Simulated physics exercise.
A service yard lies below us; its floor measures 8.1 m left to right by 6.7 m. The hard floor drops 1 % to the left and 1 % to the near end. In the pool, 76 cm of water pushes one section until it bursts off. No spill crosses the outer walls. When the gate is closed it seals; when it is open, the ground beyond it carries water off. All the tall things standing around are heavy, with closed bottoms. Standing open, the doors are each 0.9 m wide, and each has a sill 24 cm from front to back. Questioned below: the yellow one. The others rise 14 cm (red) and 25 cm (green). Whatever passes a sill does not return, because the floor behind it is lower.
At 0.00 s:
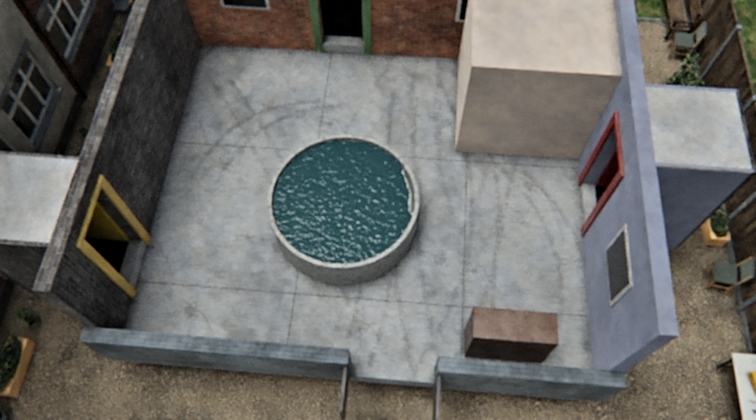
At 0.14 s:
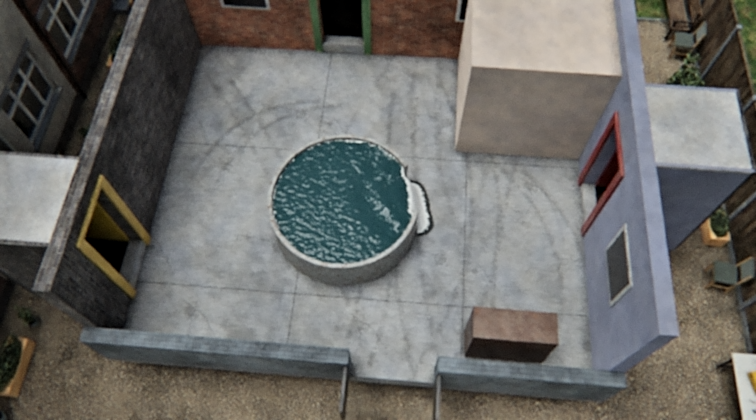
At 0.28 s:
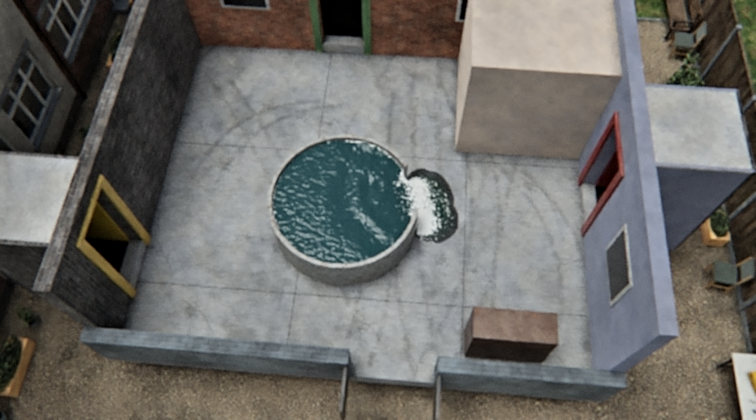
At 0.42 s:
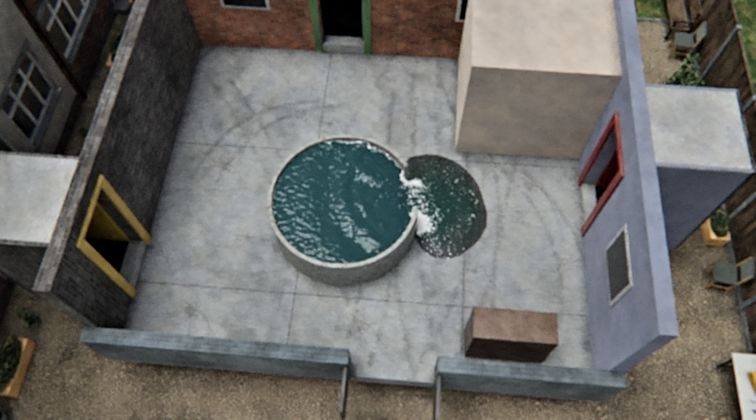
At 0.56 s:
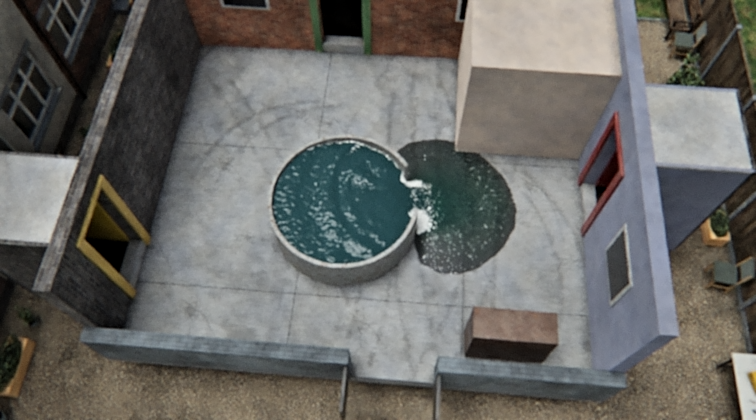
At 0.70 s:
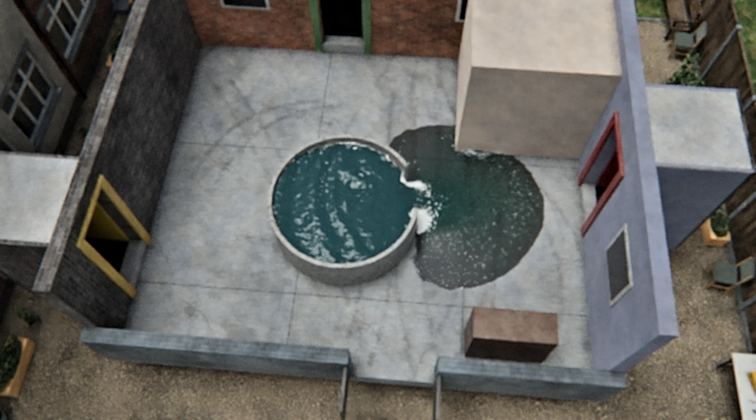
Water pouring through a gap in the right side of a round pool, spreading in a dark, widening sheet across grey paving.
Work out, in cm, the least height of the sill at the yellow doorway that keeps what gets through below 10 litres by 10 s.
It would have to be about 10.5 cm high.
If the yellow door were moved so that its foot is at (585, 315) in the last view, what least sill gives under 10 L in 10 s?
It needs about 25 cm.
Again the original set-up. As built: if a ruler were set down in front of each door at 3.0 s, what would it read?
Lab note, cm: Red 32; green 1; yellow 0.
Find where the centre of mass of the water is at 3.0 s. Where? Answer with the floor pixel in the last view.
My guess is close to (414, 219).
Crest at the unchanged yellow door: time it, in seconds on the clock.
The level tops out near 9.5 seconds.
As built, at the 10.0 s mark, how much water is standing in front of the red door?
About 12.0 centimetres deep.
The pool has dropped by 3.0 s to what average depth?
I'd put it near 44 cm.
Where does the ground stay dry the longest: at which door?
Yellow.
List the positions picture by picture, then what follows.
Still water, 76 cm deep, in the pool at (343, 199); the yellow door at (120, 245) is dry, in the first picture.
The gap is at (412, 201), the front 0.3 m out at (429, 226); the back of the pool holds 76 cm, in the second picture.
The gap is at (412, 202), the front 0.8 m out at (452, 211); the back of the pool holds 76 cm, in the third picture.
The front is at (481, 207), 1.3 m from the gap at (412, 203); 2.2 m2 of floor is wet, 76 cm left at the back, in the fourth picture.
The front is at (509, 201), 1.9 m from the gap at (412, 202); 4.0 m2 of floor is wet, 76 cm left at the back, in the fifth picture.
Water pours out at (412, 202) and has run 2.4 m, to (538, 195); about 4 cm deep outside, 76 cm at the back; the yellow door at (120, 245), 5.1 m from the gap, is still 5.2 m from the nearest water, in the sixth picture.
After 1.4 s water covers 25 % of the floor, deepest (50 cm) near (570, 159); it has not reached the yellow door.
After 3.0 s water covers 30 % of the floor, deepest (33 cm) near (534, 173); it has not reached the yellow door.
After 10.0 s water covers 90 % of the floor, deepest (18 cm) near (121, 342); 15 cm at the yellow door, 0 litres in over its 24 cm sill.
At the yellow door as built, the water arrived by 7.0 s and peaked near 15 cm at 9.6 s.
Run again over the same 10 s with other heights there, 23 litres in over 8.5 cm, 7 litres over 11.5 cm. The limit of 10 litres is kept from about 10.5 cm up.
